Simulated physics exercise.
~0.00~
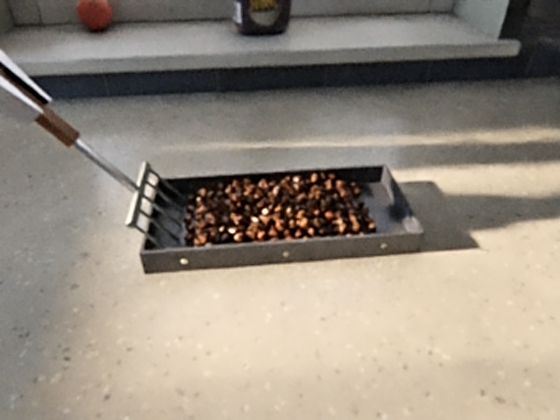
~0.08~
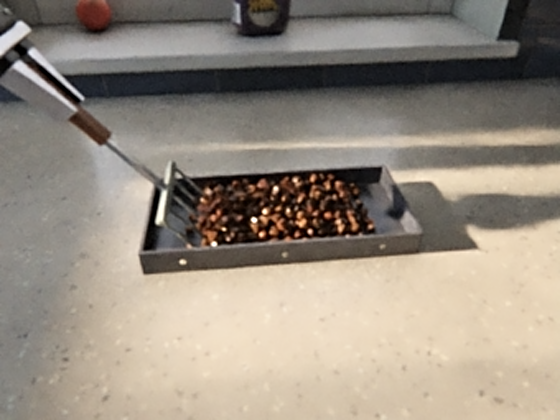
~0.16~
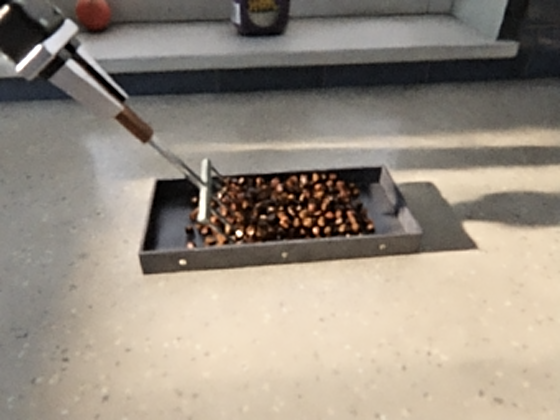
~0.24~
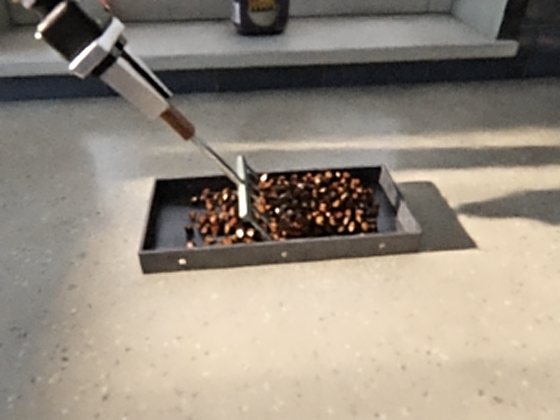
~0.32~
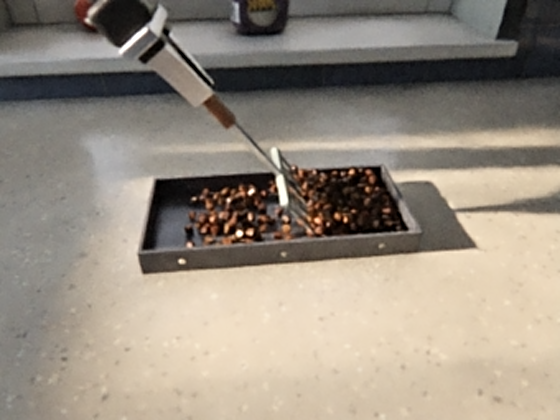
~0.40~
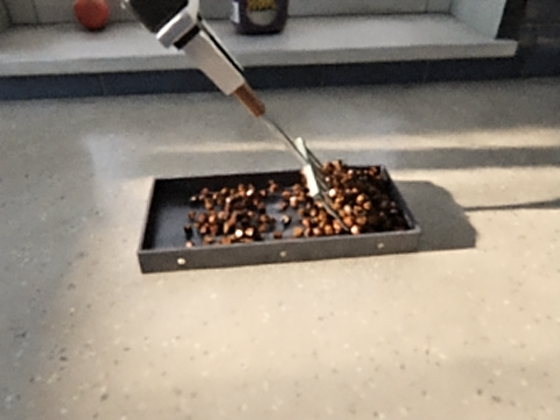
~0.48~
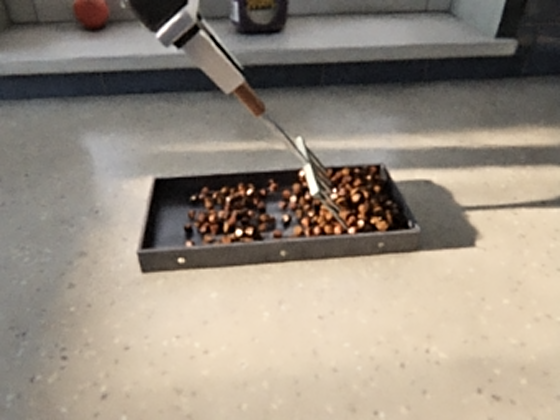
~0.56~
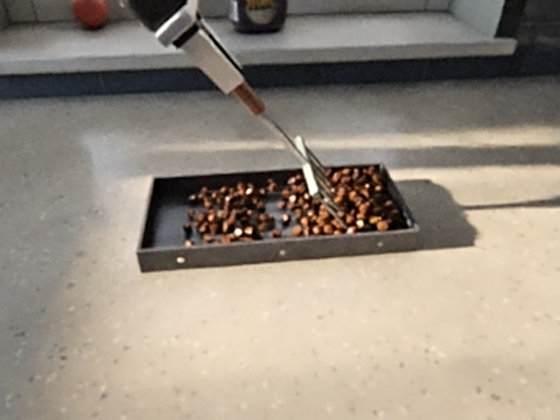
Robot arm dragging a rake rightward through brown pellets in a dark tray, heaping many at the right and leaving some behind.
